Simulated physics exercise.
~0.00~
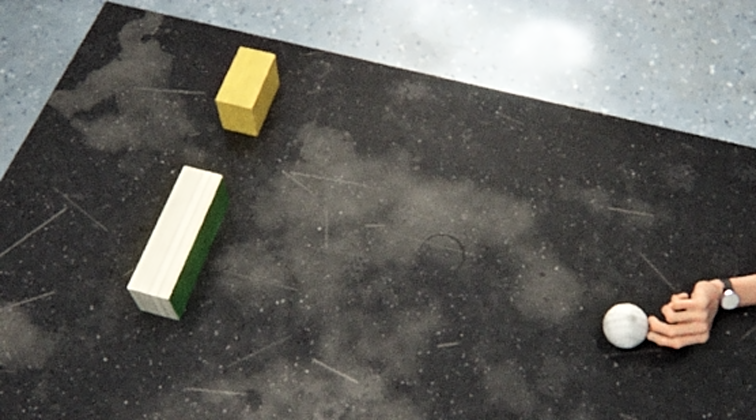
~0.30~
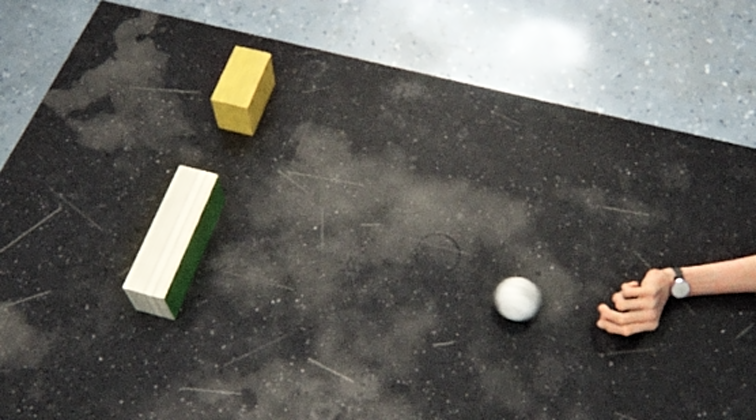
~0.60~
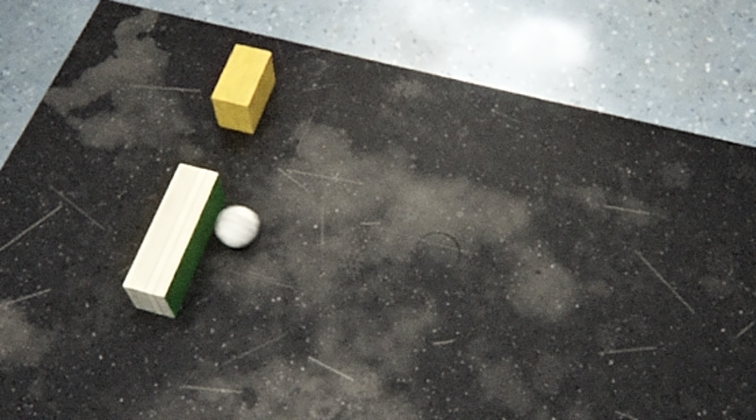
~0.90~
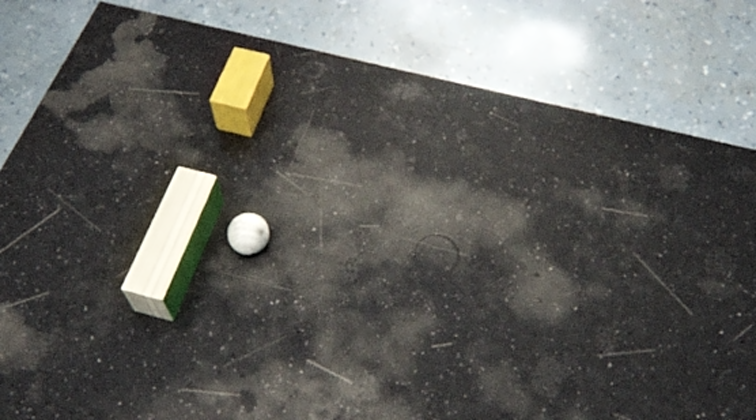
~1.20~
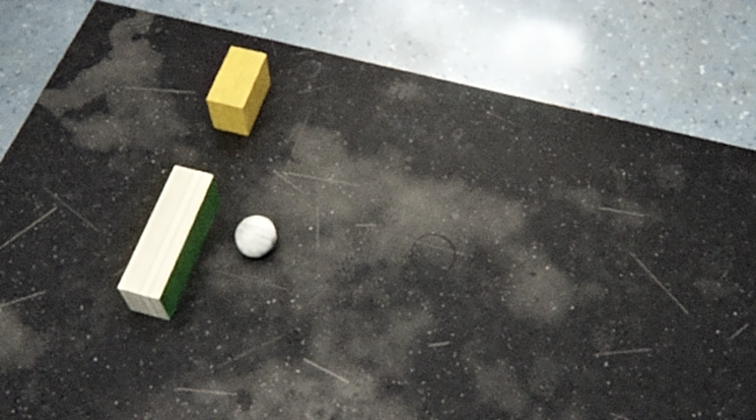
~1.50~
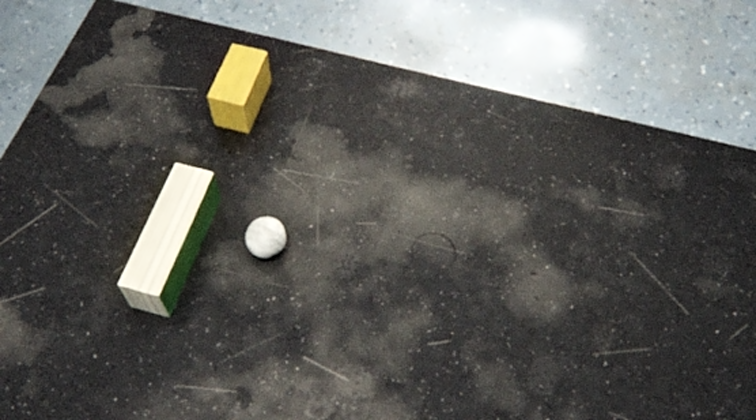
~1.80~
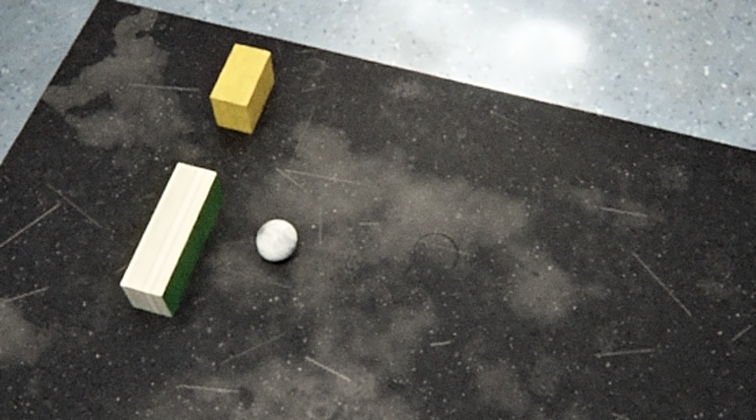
In the video, a hand releases a white ball-like object, which rolls left across a dark surface toward a pale block with a green side, near a yellow block. It meets the pale block, rebounds slowly to the right, and ends a short distance away from it.
